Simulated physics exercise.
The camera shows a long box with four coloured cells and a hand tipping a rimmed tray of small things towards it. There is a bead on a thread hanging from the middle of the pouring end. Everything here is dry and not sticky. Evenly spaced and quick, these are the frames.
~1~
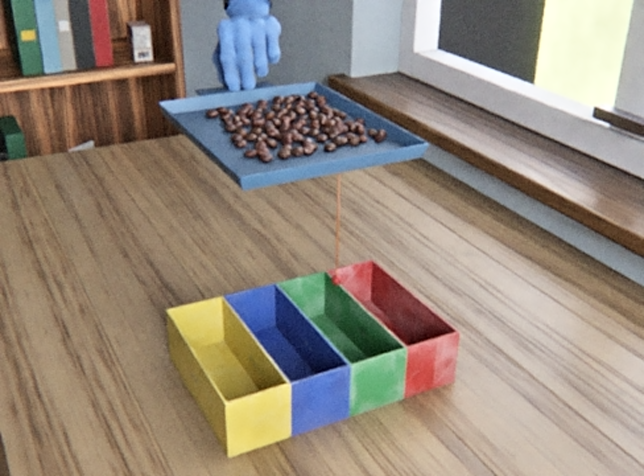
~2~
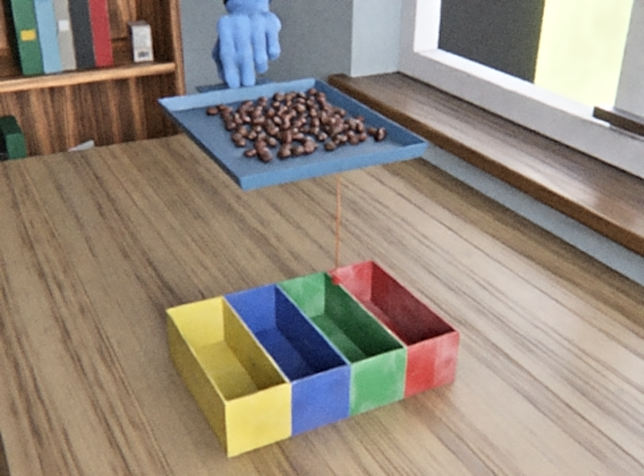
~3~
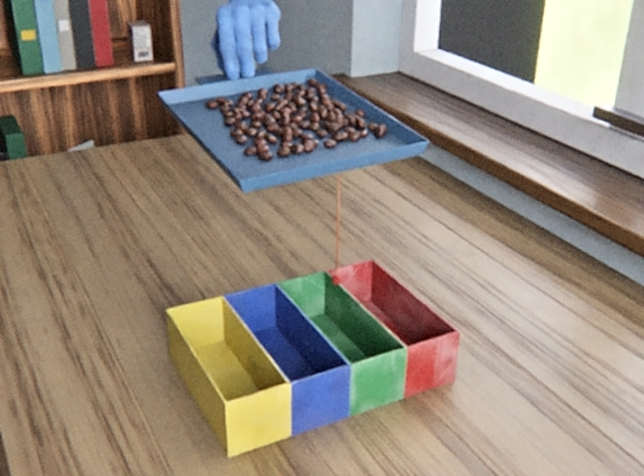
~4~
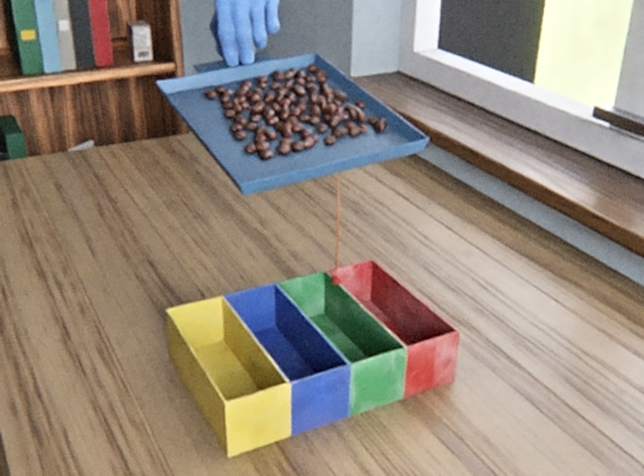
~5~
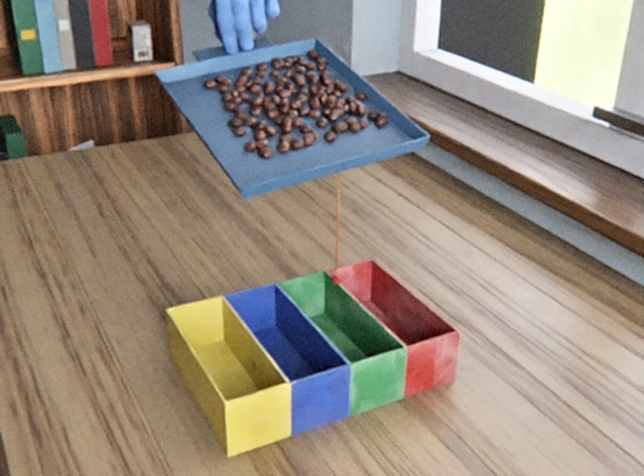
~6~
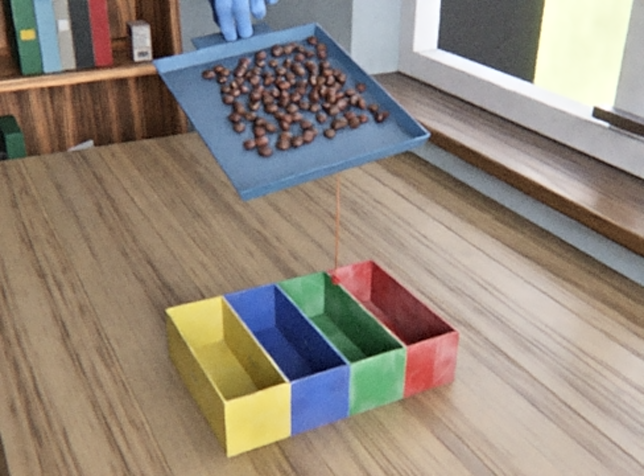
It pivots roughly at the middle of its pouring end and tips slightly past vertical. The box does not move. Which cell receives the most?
The blue one.
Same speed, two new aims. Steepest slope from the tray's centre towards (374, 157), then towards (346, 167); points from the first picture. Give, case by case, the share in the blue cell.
In turn some 0 and 10 per cent.
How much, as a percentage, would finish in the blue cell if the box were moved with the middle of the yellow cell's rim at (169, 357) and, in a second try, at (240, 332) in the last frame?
First position: Some 30 %; second position: Some 30 %.
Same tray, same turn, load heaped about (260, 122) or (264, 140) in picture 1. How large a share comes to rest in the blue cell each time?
In order, about 70 and 60 in a hundred.
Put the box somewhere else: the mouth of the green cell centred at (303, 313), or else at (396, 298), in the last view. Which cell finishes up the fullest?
Run one gives the blue cell; run two gives the cell in yellow.
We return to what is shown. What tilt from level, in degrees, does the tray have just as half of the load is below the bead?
The tilt is near 80° by then.
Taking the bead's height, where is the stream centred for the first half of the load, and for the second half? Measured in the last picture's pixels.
Half one: (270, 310), half two: (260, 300).
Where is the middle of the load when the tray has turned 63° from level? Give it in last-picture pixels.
Look close to (276, 184) in the last picture.
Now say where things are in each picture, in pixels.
The first picture shows corners of the pouring end at (243, 174) and (422, 143), level; middle of the load at (301, 123), flat chocolate drops; bead on its thread at (337, 280); yellow cell at (259, 415); blue cell at (320, 395); green cell at (378, 377); red cell at (431, 360).
The second picture shows corners of the pouring end at (243, 175) and (422, 142), level; middle of the load at (301, 121).
The third picture shows corners of the pouring end at (243, 177) and (422, 140), tipped barely, lowest at the left corner; middle of the load at (301, 116).
The fourth picture shows corners of the pouring end at (243, 181) and (423, 138), tipped a little, lowest at the left corner; middle of the load at (301, 107).
The fifth picture shows corners of the pouring end at (243, 185) and (423, 135), tipped a little, lowest at the left corner; middle of the load at (301, 99).
The sixth picture shows corners of the pouring end at (243, 188) and (423, 133), tipped clearly, lowest at the left corner; middle of the load at (301, 91); yellow cell at (258, 414); blue cell at (320, 395); green cell at (377, 377); red cell at (431, 360).
Soon, tray tipped steeply; most on the tray; a stray few in the green cell; about a quarter falling or outside the box.
A while on, tray tipped past a quarter turn; a stray few on the tray; about half in the blue cell; about a quarter in the yellow cell; a small part in the green cell; a small part falling or outside the box.
Towards the end, tray tipped past a quarter turn; about two thirds in the blue cell; about a quarter in the yellow cell; a small part in the green cell; a stray few falling or outside the box.
Finally, tray tipped past a quarter turn; about two thirds in the blue cell; about a quarter in the yellow cell; a small part in the green cell; none in the red cell; a stray few outside the box.
